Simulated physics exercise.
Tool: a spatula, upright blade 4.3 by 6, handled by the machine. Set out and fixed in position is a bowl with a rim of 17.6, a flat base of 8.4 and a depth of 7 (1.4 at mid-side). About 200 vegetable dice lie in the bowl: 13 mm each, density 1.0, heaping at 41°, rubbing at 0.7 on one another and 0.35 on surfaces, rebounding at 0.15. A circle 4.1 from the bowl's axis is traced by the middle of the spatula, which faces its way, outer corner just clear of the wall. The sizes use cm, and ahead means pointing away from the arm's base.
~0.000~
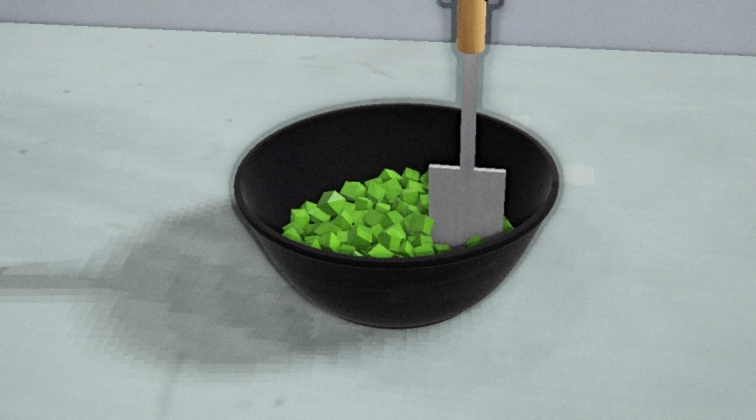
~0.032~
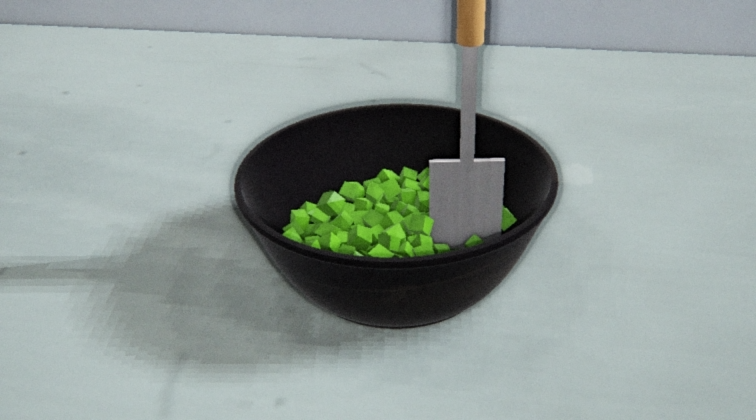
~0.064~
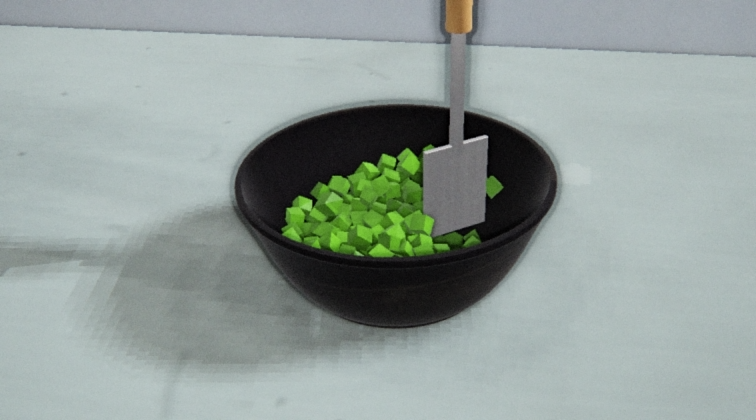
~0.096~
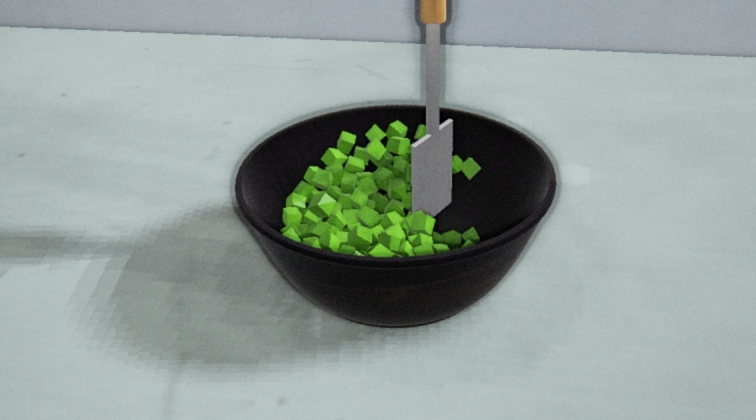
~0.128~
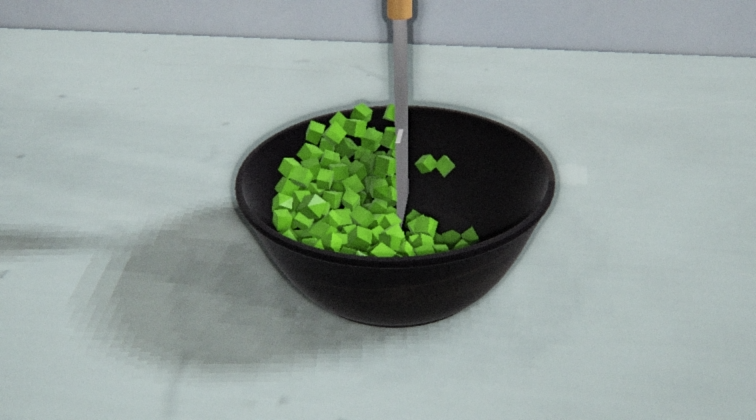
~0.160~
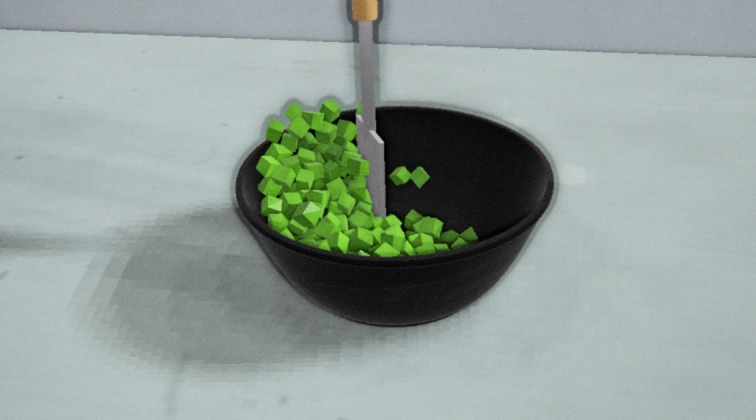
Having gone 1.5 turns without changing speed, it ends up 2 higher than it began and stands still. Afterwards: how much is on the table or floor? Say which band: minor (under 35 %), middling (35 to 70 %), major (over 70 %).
Band: Minor.
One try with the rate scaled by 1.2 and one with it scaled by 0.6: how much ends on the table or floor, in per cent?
Estimates in order: Some 35 % and some 10 %.
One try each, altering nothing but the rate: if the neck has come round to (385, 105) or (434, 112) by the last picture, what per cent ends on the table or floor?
About 20 and 10 per cent.
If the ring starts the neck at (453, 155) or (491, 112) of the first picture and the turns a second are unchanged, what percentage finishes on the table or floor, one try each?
Roughly 20 % and 0 %.
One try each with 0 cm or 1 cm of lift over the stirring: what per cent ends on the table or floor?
Roughly 30 and 25 per cent.
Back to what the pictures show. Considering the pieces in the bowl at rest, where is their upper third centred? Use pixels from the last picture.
Close to (326, 265).
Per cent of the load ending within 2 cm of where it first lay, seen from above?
Estimate: 5 per cent.
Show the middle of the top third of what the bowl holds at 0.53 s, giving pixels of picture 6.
Somewhere around (382, 145), I think.
By 0.35 s, 282° round, highest piece 10 above the table; 180 in the bowl, 8 on the table or floor, 15 in flight or on the tool.
By 0.53 s, 82° round, highest piece 9 above the table; 169 in the bowl, 30 on the table or floor, 4 in flight or on the tool.
By 0.82 s, 180° round, highest piece 7 above the table; 151 in the bowl, 52 on the table or floor.
By 1.52 s, 180° round, highest piece 7 above the table; 151 in the bowl, 52 on the table or floor.
Final count, 151 in the bowl, 52 on the table or floor. That is 26 % on the table or floor.
